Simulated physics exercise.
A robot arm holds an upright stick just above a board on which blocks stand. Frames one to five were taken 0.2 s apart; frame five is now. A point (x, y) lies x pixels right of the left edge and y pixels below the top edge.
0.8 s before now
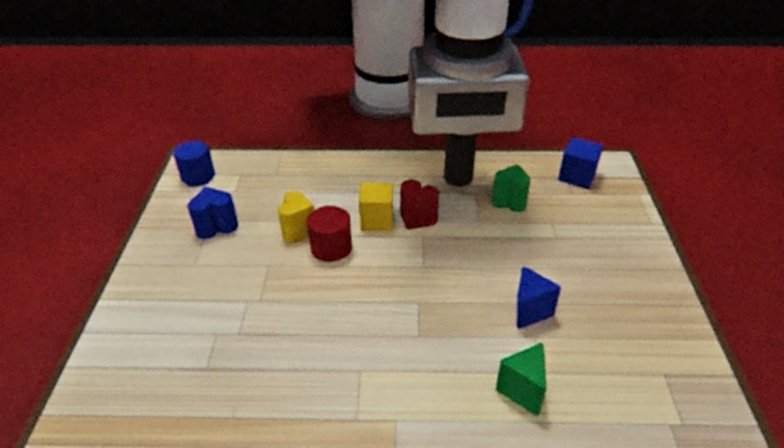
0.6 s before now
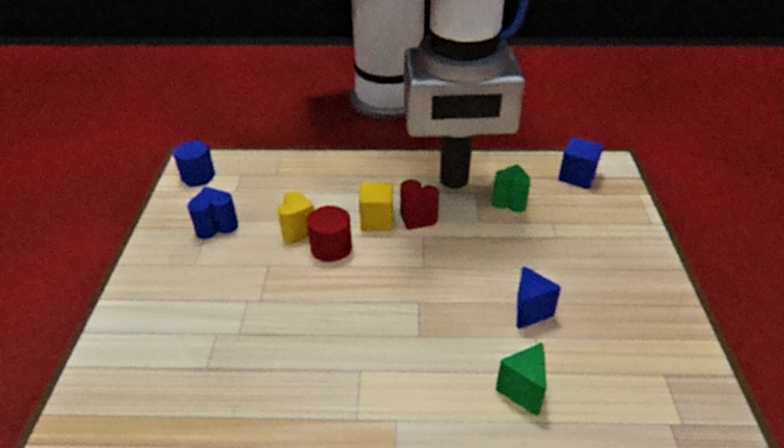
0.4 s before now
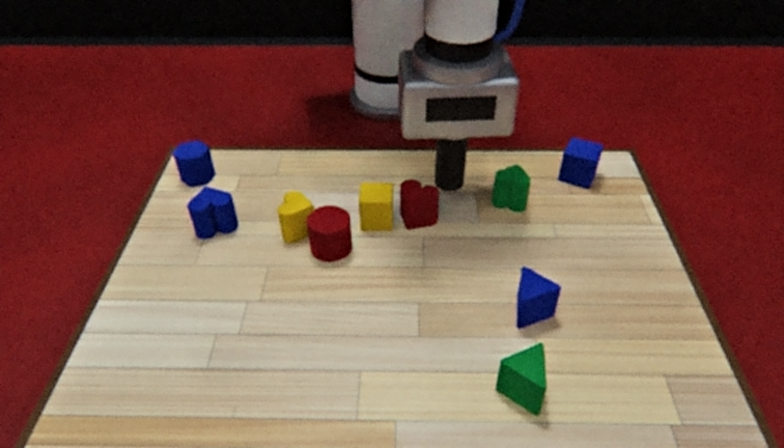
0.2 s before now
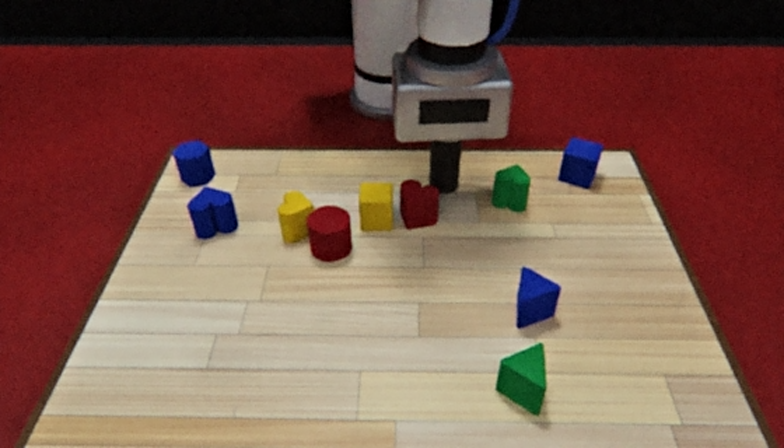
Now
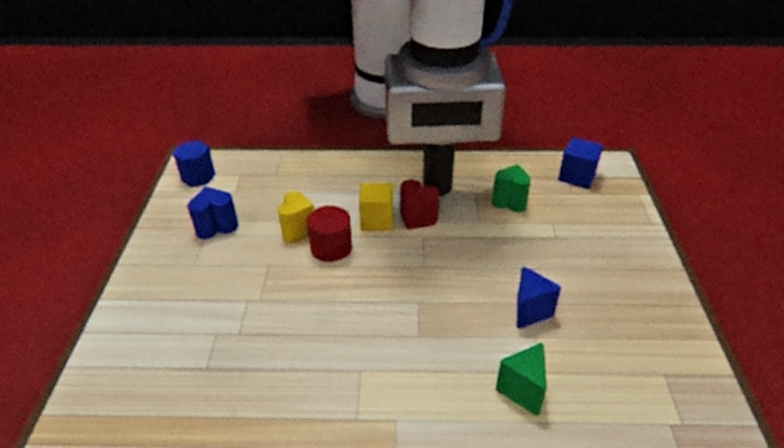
A robot arm holding an upright dark stick slid slightly left, edging closer to the red heart block near the back of a wooden board, while the scattered blue, yellow, red and green blocks stayed still.
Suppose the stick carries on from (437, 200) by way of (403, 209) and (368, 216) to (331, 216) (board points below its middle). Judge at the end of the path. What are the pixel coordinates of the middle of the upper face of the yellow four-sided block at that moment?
It should be at (301, 206) by then.
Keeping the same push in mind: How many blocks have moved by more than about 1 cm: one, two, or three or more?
Moved: 3 or more.
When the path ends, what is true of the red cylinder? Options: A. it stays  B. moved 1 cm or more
Choice B: Moved 1 cm or more.
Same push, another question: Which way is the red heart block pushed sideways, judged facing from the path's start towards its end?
To the path's left.
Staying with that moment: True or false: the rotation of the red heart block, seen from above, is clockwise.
That claim is false.
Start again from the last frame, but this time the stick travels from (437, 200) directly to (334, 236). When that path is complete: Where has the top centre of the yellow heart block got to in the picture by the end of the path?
Its top middle is near (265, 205).
The first path, step by step. One third of the way, stick at (403, 196); yellow four-sided block at (368, 194); red heart block at (405, 199), turned 35° anticlockwise.
Two thirds of the way, stick at (367, 203); red cylinder at (319, 224); yellow four-sided block at (332, 200), turned 15° clockwise; red heart block at (401, 201), turned 60° anticlockwise.
At the end, stick at (329, 203); yellow heart block at (268, 207), turned 20° clockwise; red cylinder at (312, 231); yellow four-sided block at (301, 207), turned 20° anticlockwise; red heart block at (401, 201), turned 60° anticlockwise.
